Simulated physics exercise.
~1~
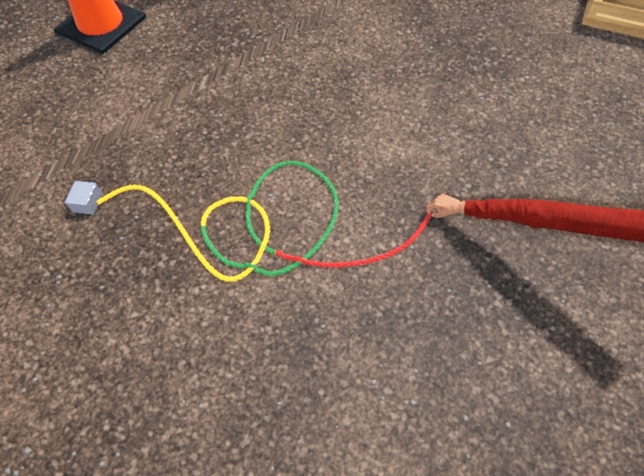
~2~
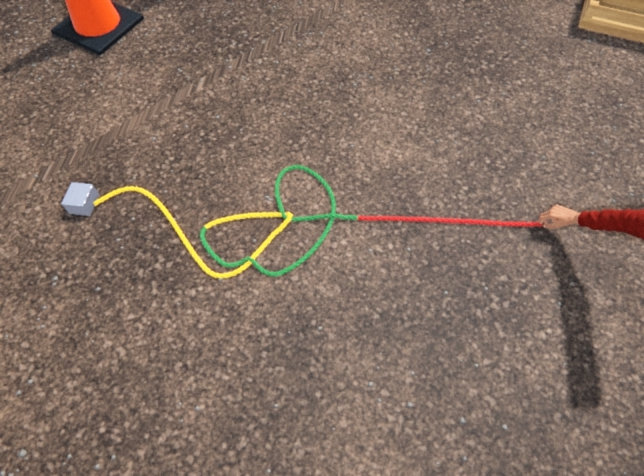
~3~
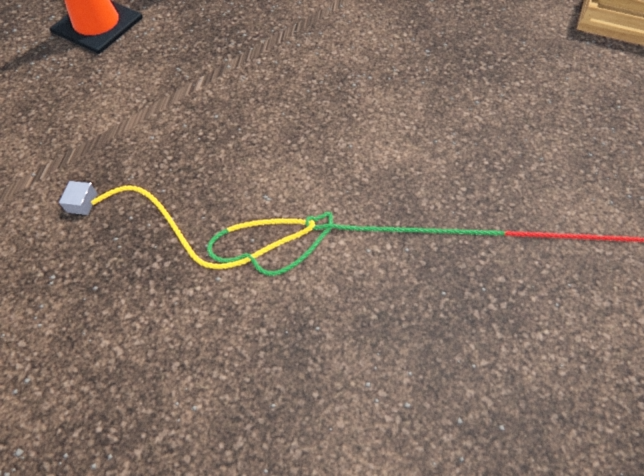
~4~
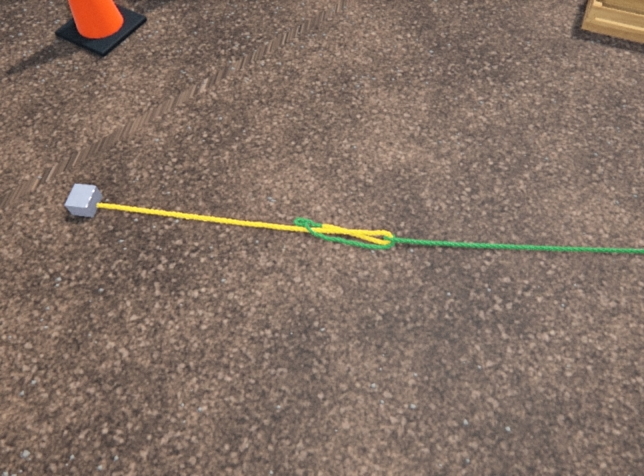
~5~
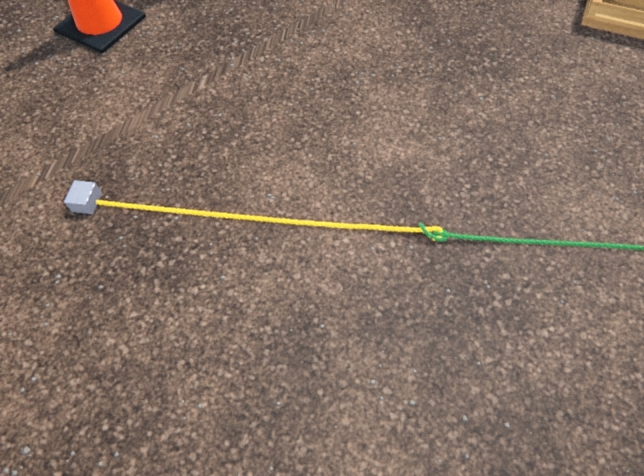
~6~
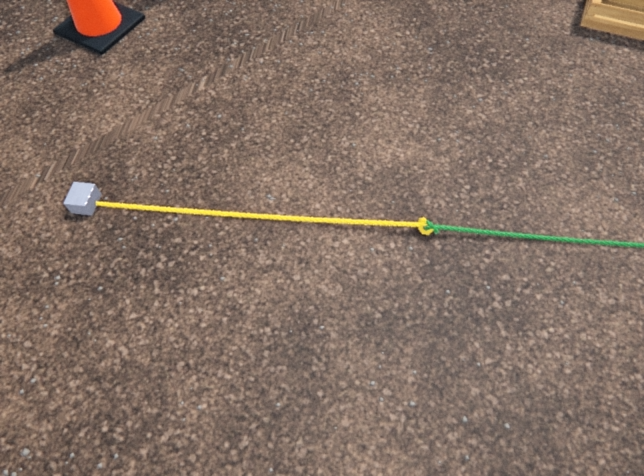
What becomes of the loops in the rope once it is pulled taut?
They tighten into a small knot, which sits where the yellow part meets the green part.
At the start, a rope coloured yellow, green and red lies in loose overlapping loops on rough ground, its yellow end fixed to a small grey block at left and its red end held by a hand in a red sleeve. The hand draws the red end away to the right, and the loops begin to narrow. The hand then leaves view as the loops flatten into a slim tangle and the yellow part straightens. The tangle slides right and shrinks. Finally the rope stretches taut, with a small tight knot where yellow meets green.
